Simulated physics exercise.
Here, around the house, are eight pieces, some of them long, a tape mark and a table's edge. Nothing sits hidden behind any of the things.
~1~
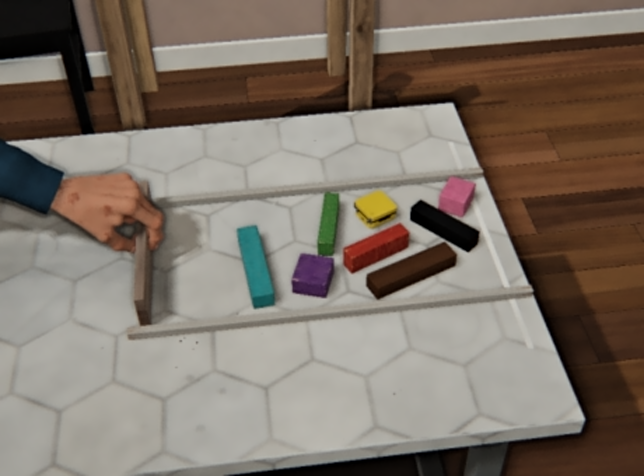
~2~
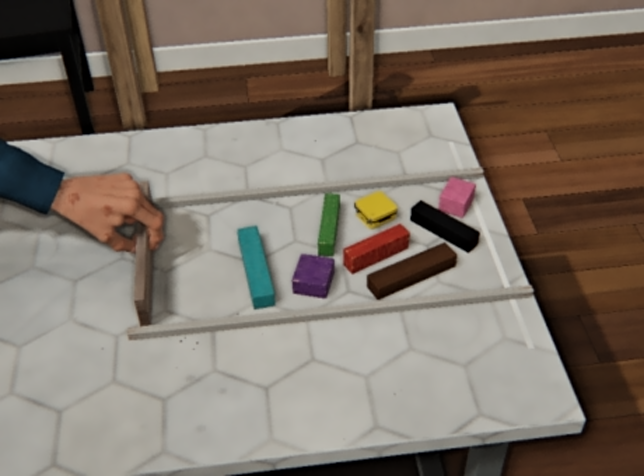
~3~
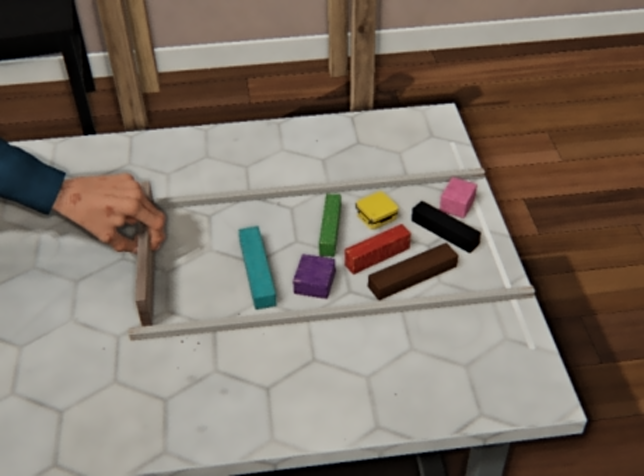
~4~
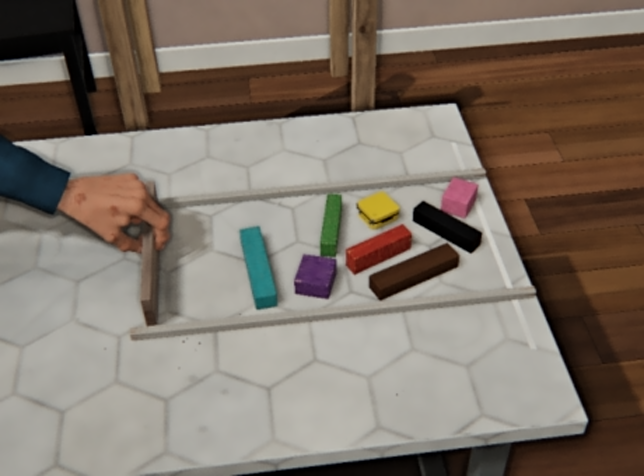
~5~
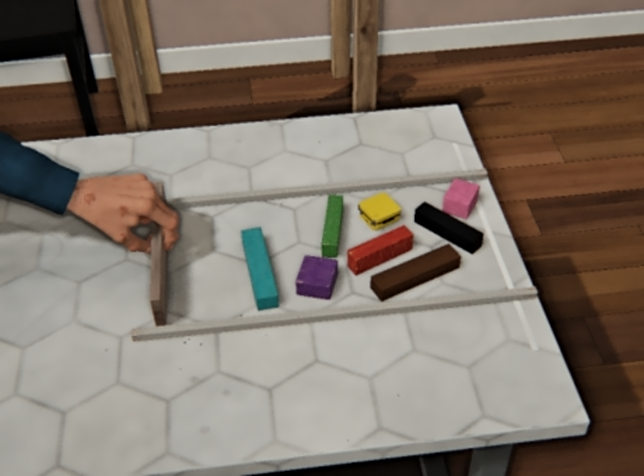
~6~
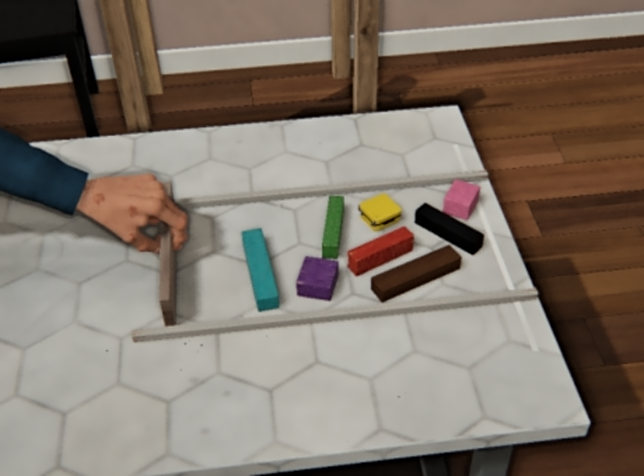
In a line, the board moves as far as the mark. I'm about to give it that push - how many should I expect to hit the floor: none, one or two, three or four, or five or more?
Expect five or more.
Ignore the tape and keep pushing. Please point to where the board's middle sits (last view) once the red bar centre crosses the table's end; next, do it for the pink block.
(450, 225) and (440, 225), more or less.
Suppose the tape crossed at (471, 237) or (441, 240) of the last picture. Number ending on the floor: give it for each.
Per try: 4; 1.
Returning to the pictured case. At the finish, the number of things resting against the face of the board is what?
Well, it touches 1.
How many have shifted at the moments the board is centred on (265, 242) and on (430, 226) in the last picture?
Tally: First 1; then 8.
A little later, none off yet; pink block at rest near (461, 200); black stick at rest near (449, 228); brown stick at rest near (416, 273).
Next, none off yet; pink block moving near (463, 196); black stick shifted a little near (465, 215); brown stick shifted about its own width near (491, 267).
When it is over, the number that fall off is five or more; down, purple block, green bar, red bar, yellow case, brown stick, black stick and pink block.
